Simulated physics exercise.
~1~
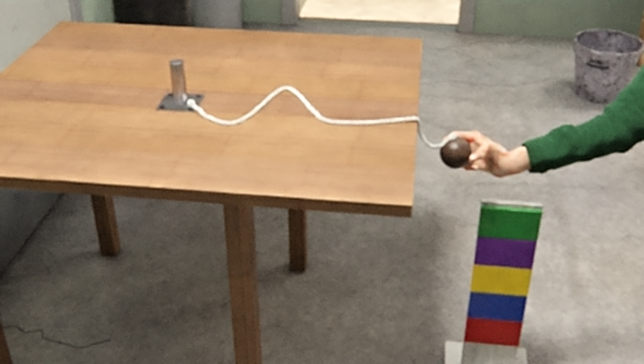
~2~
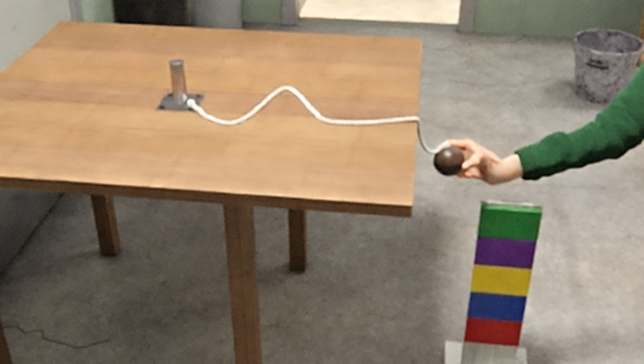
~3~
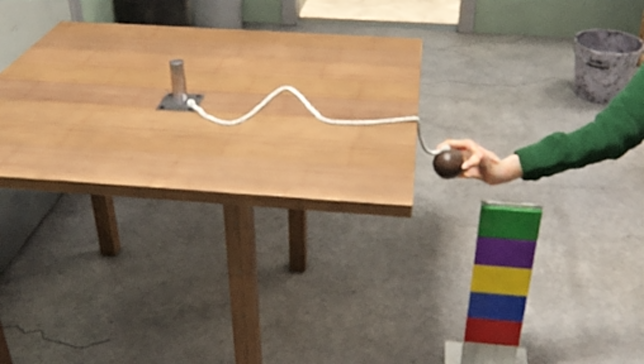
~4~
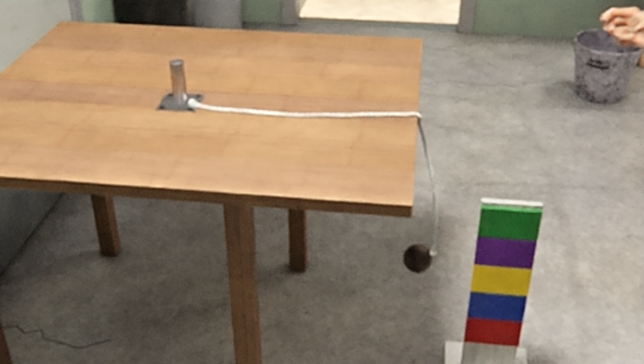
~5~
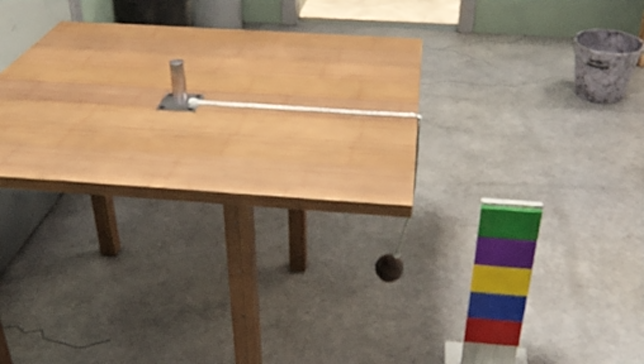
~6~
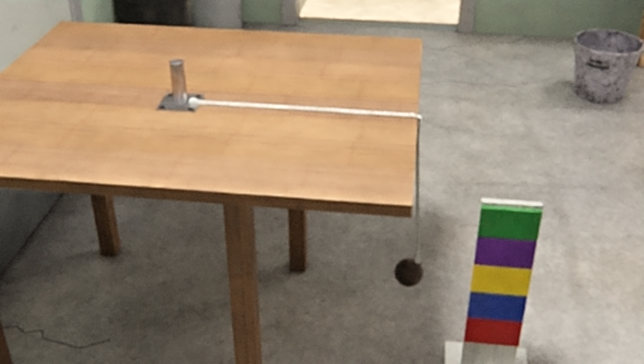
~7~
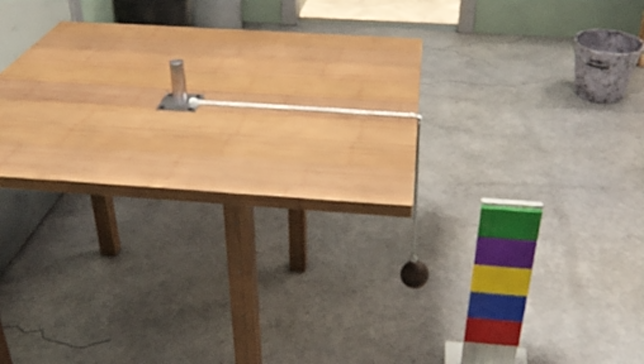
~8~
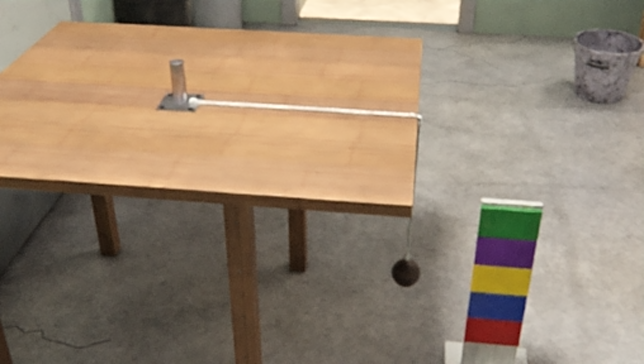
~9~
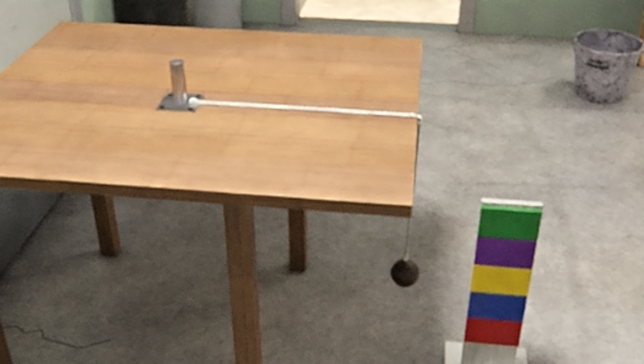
The footage shows a hand holding a brown ball on a cord past a workbench edge, beside a board with five coloured bands. The hand releases it and withdraws; the ball drops, swings slightly left and right, and ends hanging level with the yellow band.
